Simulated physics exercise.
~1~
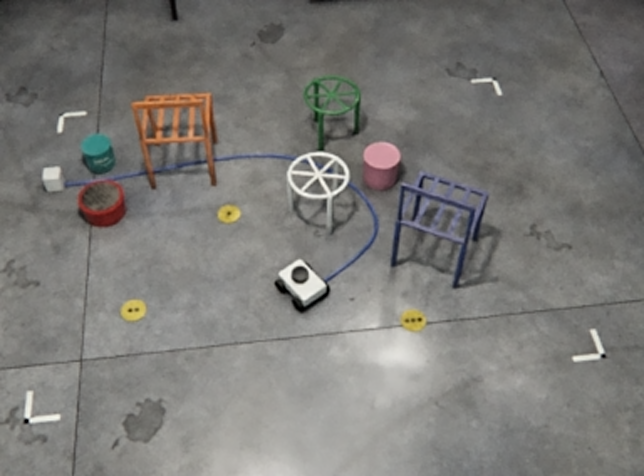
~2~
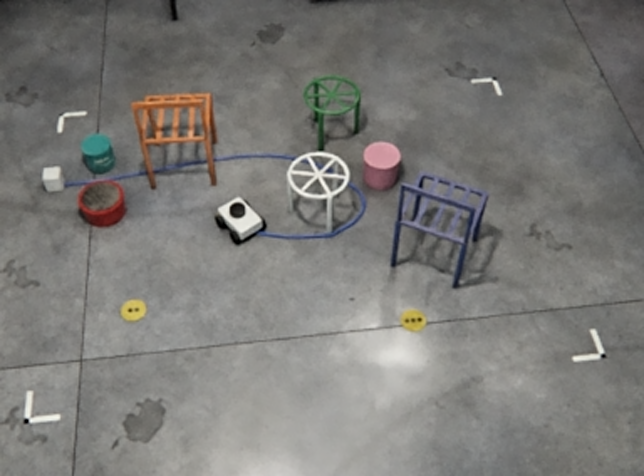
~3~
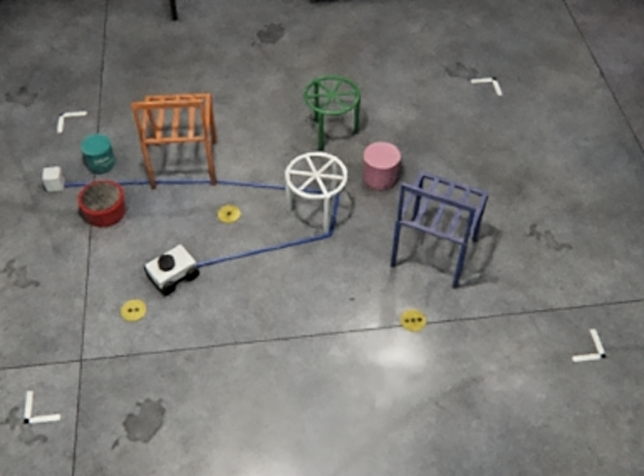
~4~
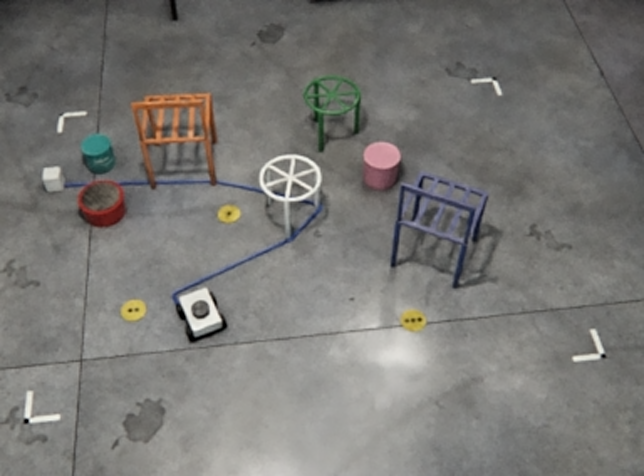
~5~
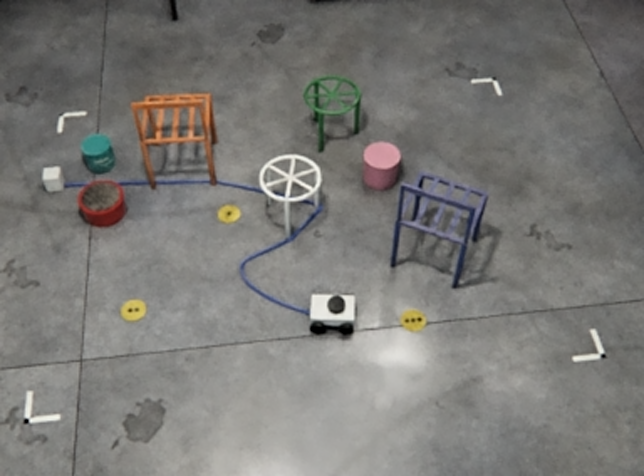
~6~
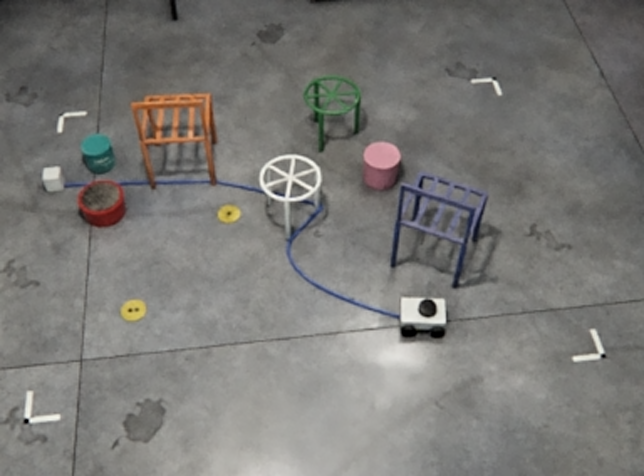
On a grey concrete workshop floor seen from above, a small white cart trails a blue lead from a white block at the far left. An orange frame, a teal bin and a red pot stand on the left, green and white stools near the middle, and a pink bucket and a blue frame to the right. The cart rolls up and left to the first yellow mark, then down and left toward the second. The tightening lead catches the white stool and drags it left. The cart then turns right, passes the third mark and ends below the upright blue frame, its lead curving behind.
